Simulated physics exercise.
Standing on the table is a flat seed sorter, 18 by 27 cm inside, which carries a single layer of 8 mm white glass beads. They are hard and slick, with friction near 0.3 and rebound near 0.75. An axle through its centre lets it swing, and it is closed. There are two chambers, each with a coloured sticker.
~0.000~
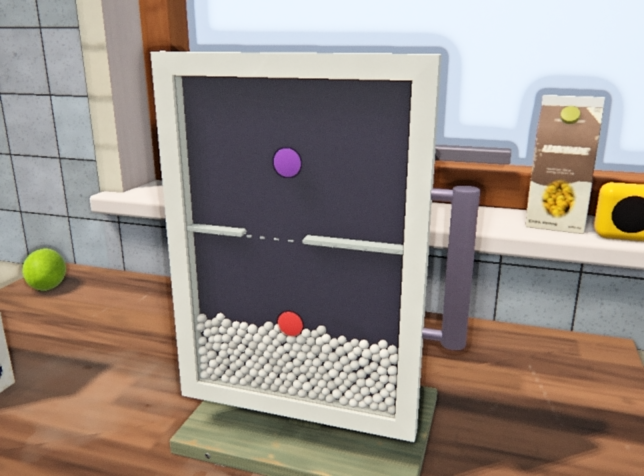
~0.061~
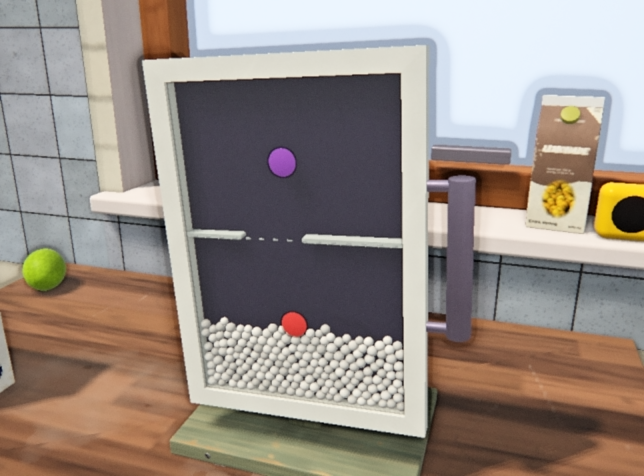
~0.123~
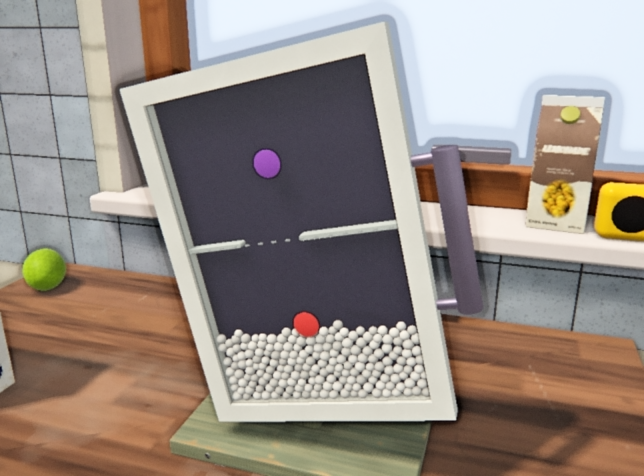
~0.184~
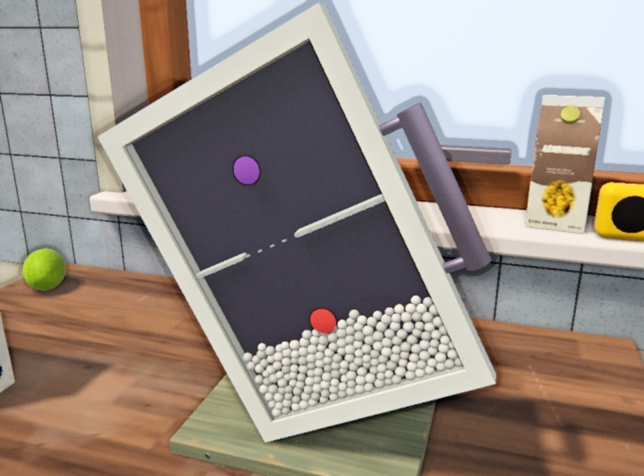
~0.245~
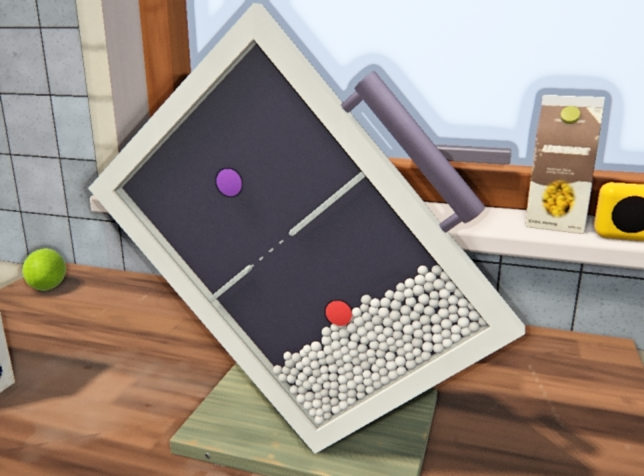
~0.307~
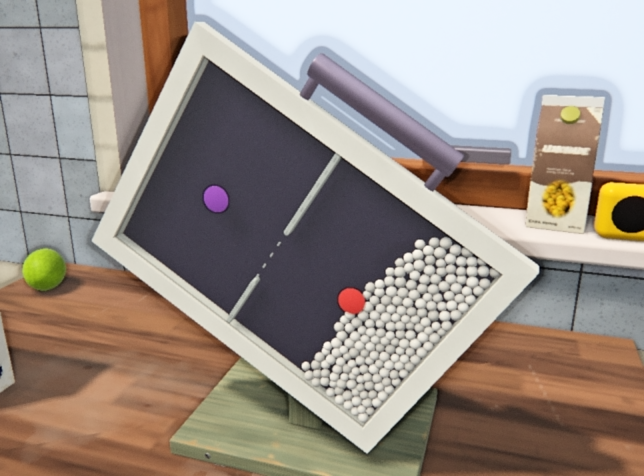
On a wooden table, a framed panel of white beads turns steadily anticlockwise above its green base.
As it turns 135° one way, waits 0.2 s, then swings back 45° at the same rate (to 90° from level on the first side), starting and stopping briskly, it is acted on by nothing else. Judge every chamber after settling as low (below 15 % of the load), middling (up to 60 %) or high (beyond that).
Judged at rest: Red middling; purple middling.
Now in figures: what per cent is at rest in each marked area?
In per cent: Red chamber holds 50 and purple chamber holds 50.
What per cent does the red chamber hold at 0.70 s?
Roughly 80 per cent.
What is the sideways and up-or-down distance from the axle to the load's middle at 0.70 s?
Right by about 6 cm and below by about 1 cm.
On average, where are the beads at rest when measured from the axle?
Left: About 2 cm; below: About 7 cm.
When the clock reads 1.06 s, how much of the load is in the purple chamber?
The share there is some 50 per cent.
After 0.70 s, it stands 135° anticlockwise; the beads' middle is 6 cm right of and 1 cm below the centre; red 80 %, purple 20 %.
After 1.06 s, it stands 114° anticlockwise; the beads' middle is in line with and 7 cm below the centre; red 50 %, purple 50 %.
After 1.23 s, it stands 90° anticlockwise; the beads' middle is 2 cm left of and 6 cm below the centre; red 50 %, purple 50 %.
At rest by 2.0 s, it stands 90° anticlockwise; red 50 %, purple 50 %.
